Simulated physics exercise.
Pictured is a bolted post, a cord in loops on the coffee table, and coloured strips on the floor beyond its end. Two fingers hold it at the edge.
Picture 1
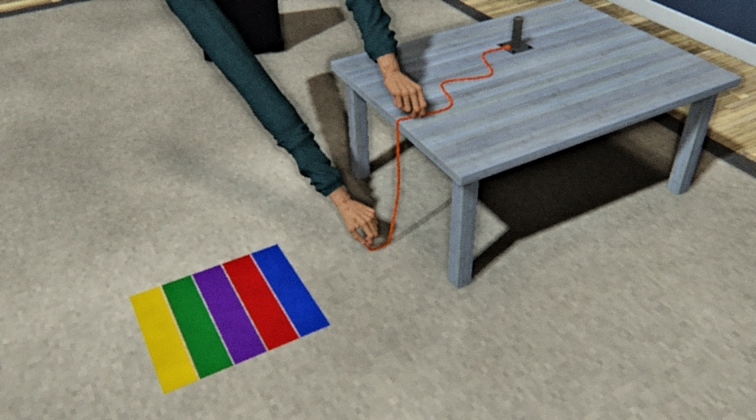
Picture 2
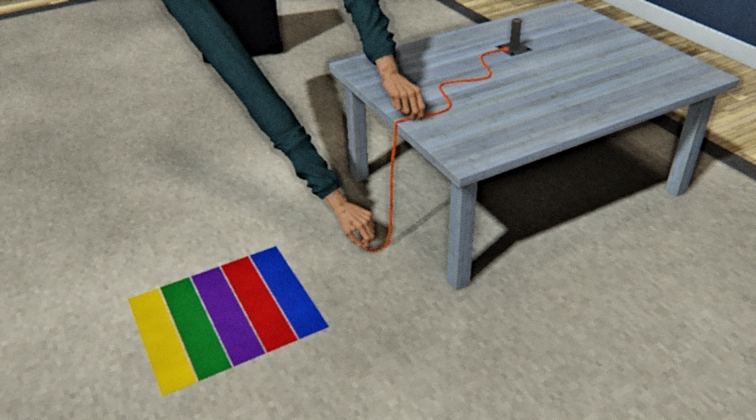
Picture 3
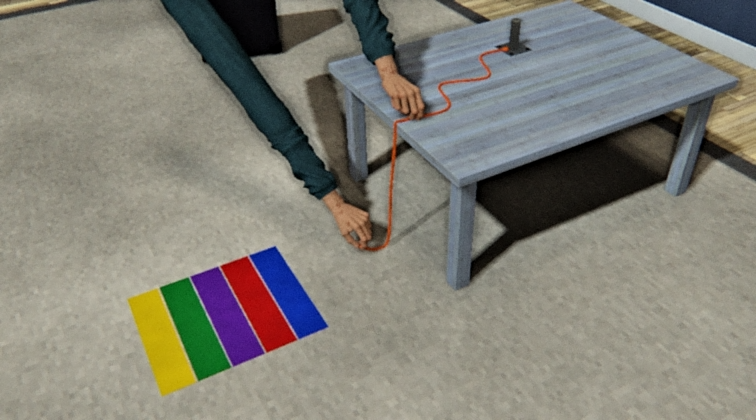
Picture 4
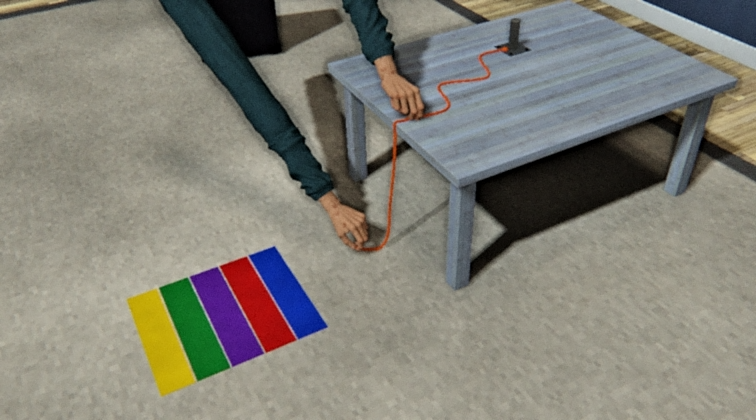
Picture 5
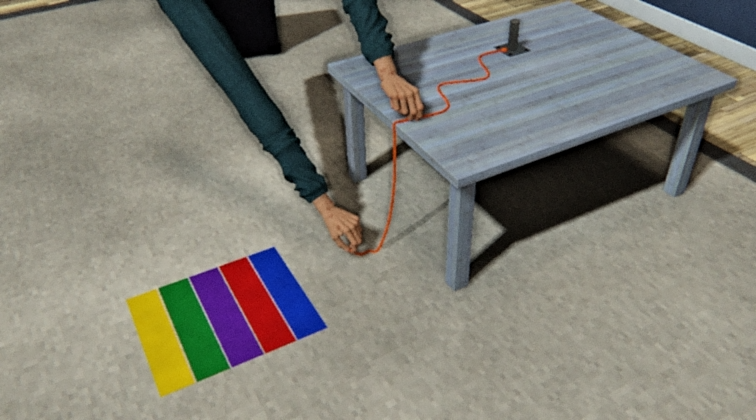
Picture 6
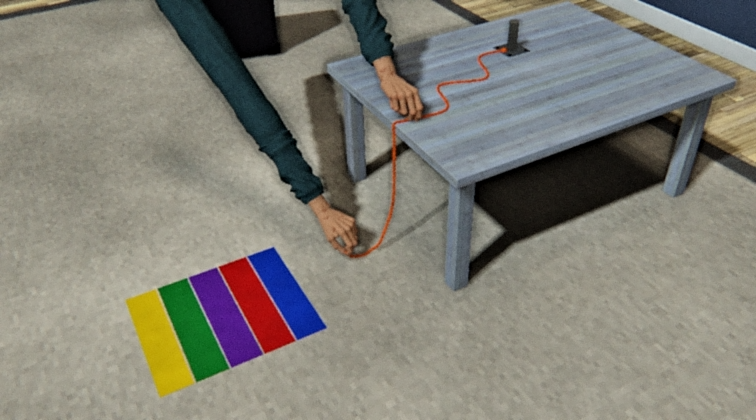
At first, one hand pins an orange cord at the edge of a gray table while the other holds its hanging end near the floor, beside five coloured strips. The lower hand then moves the end slightly left, toward the blue strip, while the upper hand and the cord on the tabletop barely move.
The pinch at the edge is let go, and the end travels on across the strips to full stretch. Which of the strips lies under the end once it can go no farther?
The purple one.
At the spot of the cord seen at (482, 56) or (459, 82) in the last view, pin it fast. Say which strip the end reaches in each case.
The end reaches purple and then red.
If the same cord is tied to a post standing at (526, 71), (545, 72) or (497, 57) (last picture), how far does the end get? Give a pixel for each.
Roughly (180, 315), (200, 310) and (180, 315), try by try.
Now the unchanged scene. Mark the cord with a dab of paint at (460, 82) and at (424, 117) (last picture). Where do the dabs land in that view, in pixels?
They finish at (435, 86) and (365, 134) respectively.
Early on, end near (275, 279); over blue.
Midway, end near (236, 294); over red.
At the end of the slack, end near (213, 302); over purple. It gets as far as the purple strip.
